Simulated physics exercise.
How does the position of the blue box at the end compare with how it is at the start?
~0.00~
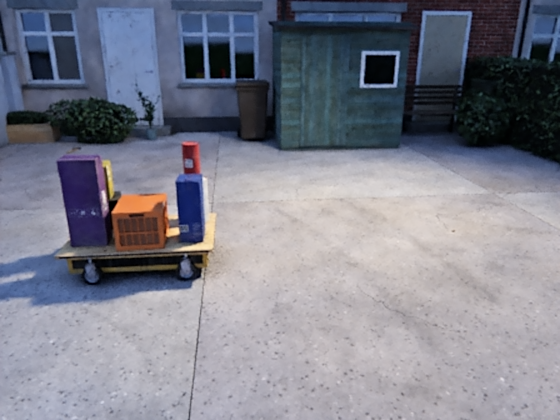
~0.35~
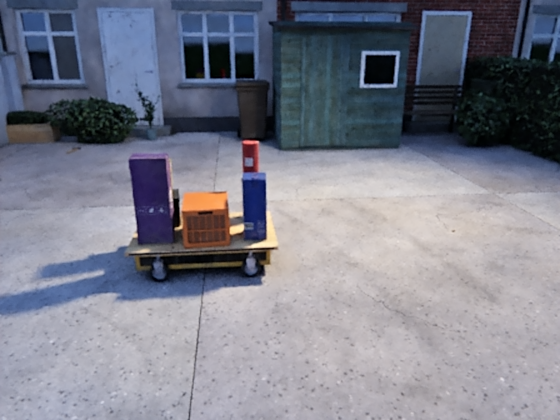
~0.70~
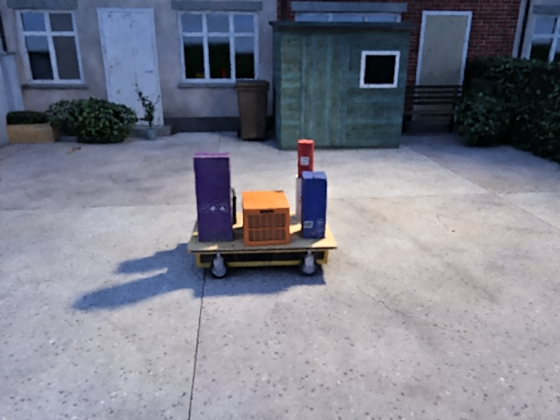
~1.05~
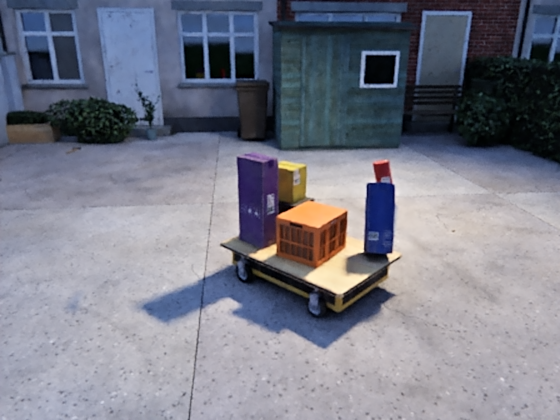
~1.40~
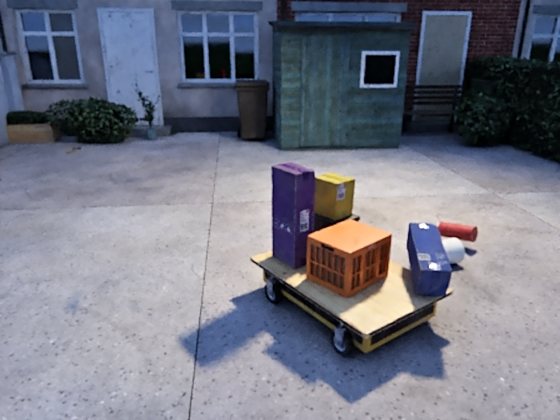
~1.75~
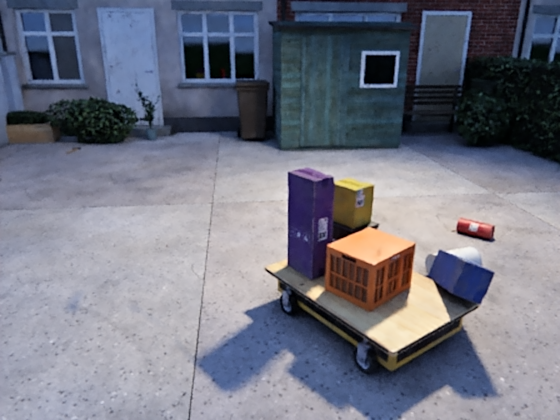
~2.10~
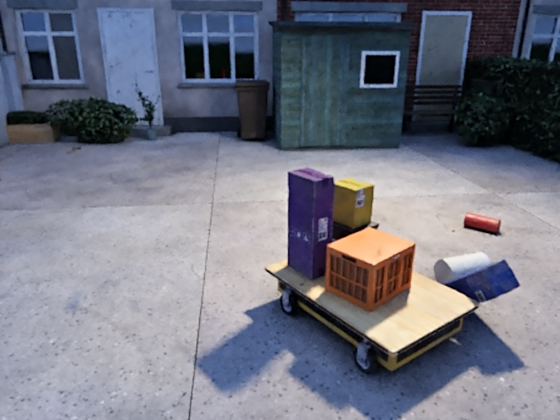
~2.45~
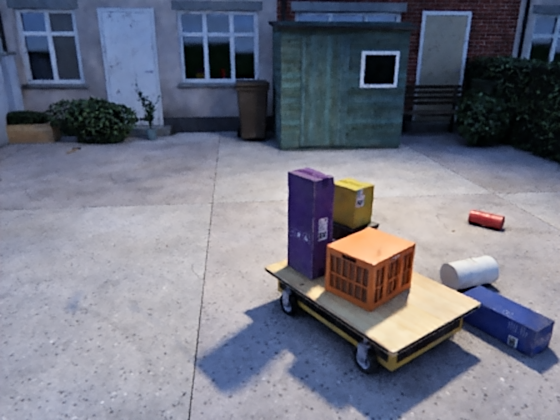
At the start the blue box stands upright on the cart, while at the end it lies on its side on the ground to the right of the cart.
